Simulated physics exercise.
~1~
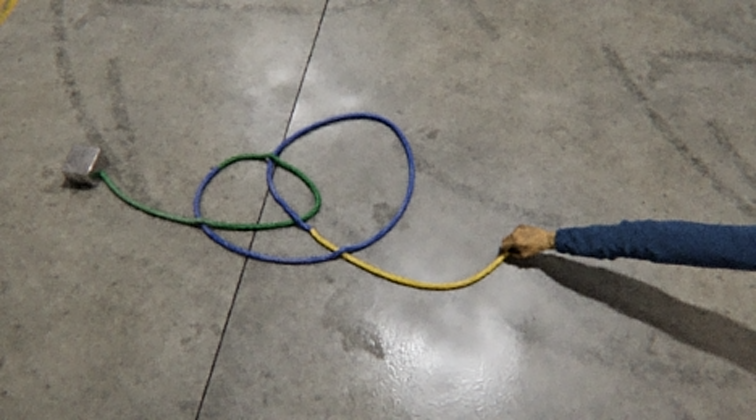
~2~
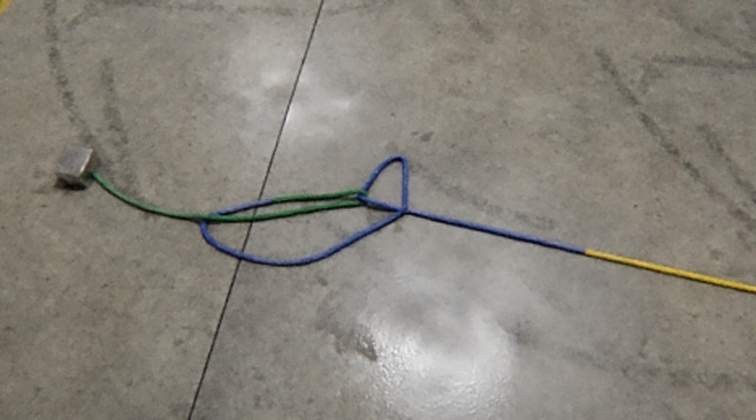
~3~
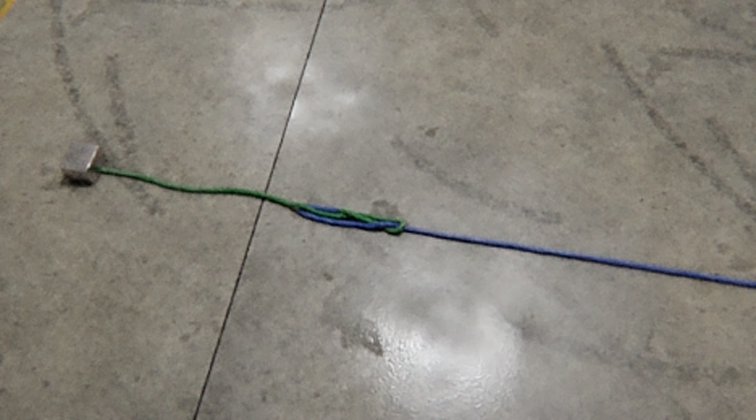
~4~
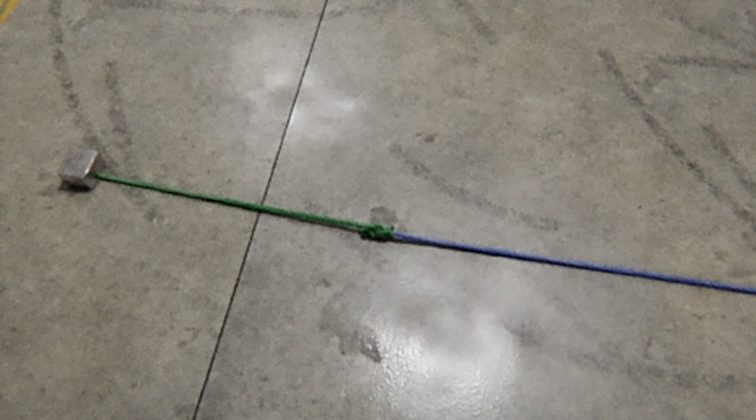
The video shows a green, blue and yellow rope lying in overlapping loops on a concrete floor, its left end fixed to a small block. A person's hand pulls the yellow end to the right, and the loops narrow and tighten into a small knot on the taut rope.
